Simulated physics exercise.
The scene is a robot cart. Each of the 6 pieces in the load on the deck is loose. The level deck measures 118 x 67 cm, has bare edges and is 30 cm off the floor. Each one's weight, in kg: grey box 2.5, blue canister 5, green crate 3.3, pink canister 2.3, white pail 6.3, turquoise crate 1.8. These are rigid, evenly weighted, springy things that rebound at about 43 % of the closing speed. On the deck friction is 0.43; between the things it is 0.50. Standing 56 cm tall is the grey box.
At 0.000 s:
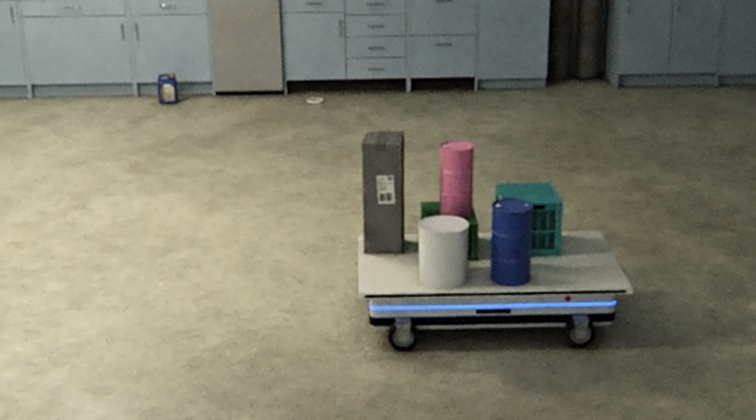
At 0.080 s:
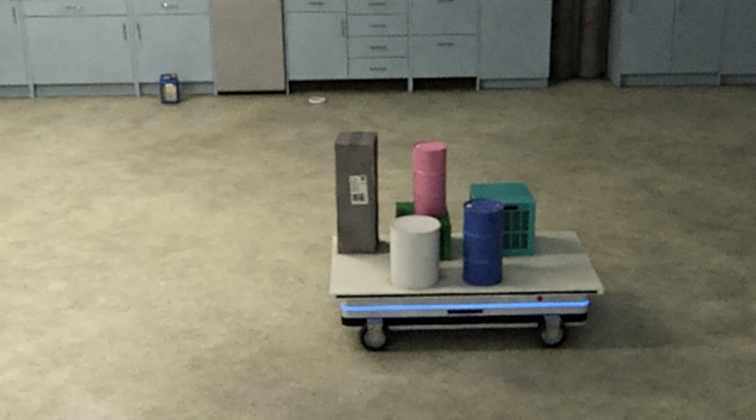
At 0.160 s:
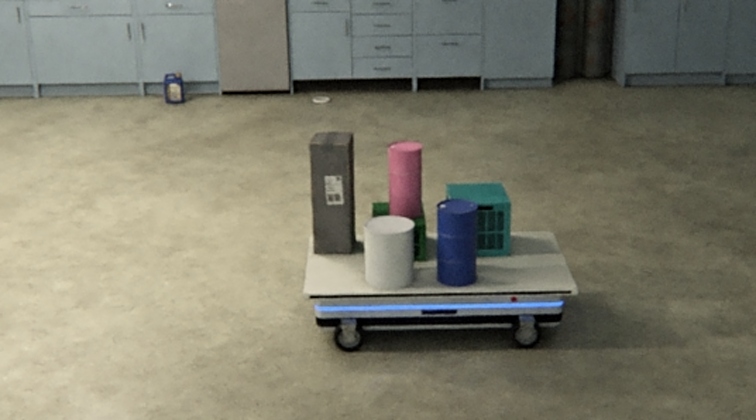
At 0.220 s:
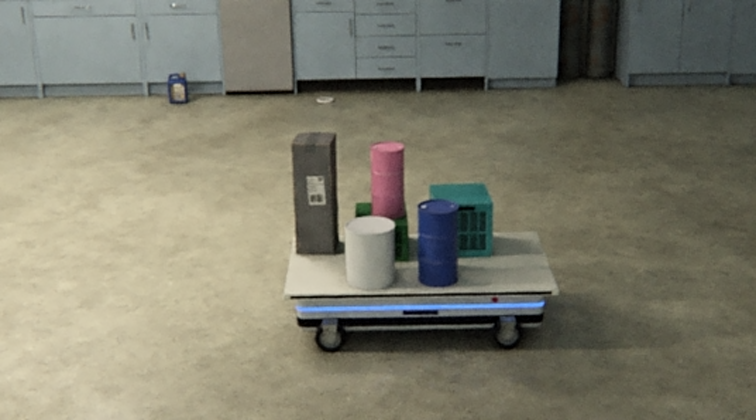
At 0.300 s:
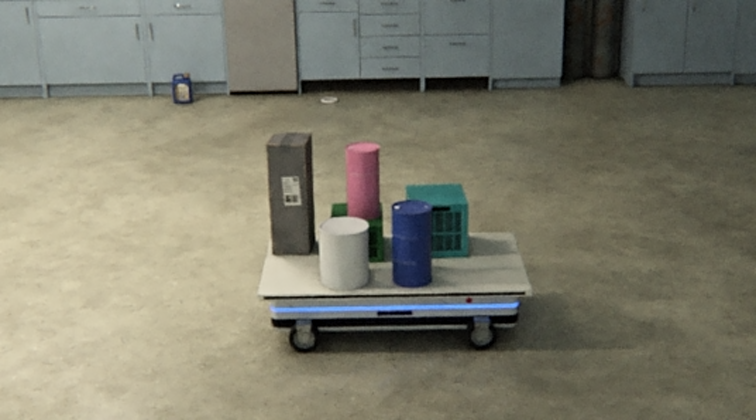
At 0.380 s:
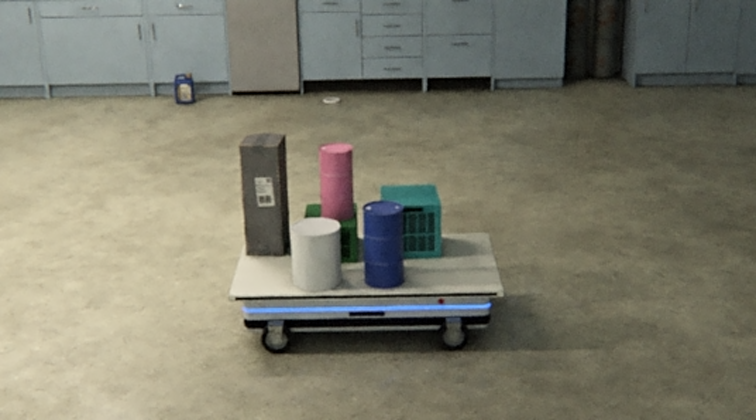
A loaded robot cart rolls left across the floor, carrying a box, crates and canisters.
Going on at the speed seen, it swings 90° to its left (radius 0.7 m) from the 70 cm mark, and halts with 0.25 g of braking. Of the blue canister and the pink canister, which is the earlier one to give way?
It is the latter of the two.
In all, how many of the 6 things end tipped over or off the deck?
So, 5 in all.
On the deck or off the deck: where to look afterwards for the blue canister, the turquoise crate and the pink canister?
Observed: Blue canister remains in bounds; turquoise crate exits its support; pink canister exits its support.
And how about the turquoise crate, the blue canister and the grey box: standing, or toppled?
The turquoise crate tips over; the blue canister is still upright; the grey box tips over.
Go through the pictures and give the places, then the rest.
Cart 0 cm along; blue canister (511, 242); pink canister (456, 180), in the first picture.
Cart 14 cm along; white pail (415, 252); turquoise crate (501, 219), in the second picture.
Cart 27 cm along; grey box (333, 193), in the third picture.
Cart 37 cm along; white pail (370, 253); turquoise crate (460, 220), in the fourth picture.
Cart 51 cm along; grey box (292, 194), in the fifth picture.
Cart 65 cm along; blue canister (384, 244); pink canister (336, 182), in the sixth picture.
By 0.78 s, cart 133 cm along, turned 39°; grey box, green crate and pink canister now off the deck; blue canister 13 cm from its spot near (255, 268); white pail 32 cm from its spot.
By 1.18 s, cart 201 cm along, turned 89°; white pail and turquoise crate now off the deck; blue canister 30 cm from its spot near (204, 343).
By 1.58 s, cart 254 cm along, turned 90°; blue canister 30 cm from its spot.
When it is over (2.4 s), off the deck, grey box, green crate, pink canister, white pail and turquoise crate; not toppled but over 10 cm from the start, blue canister. Blue canister was never lost; pink canister went at 0.72 s.
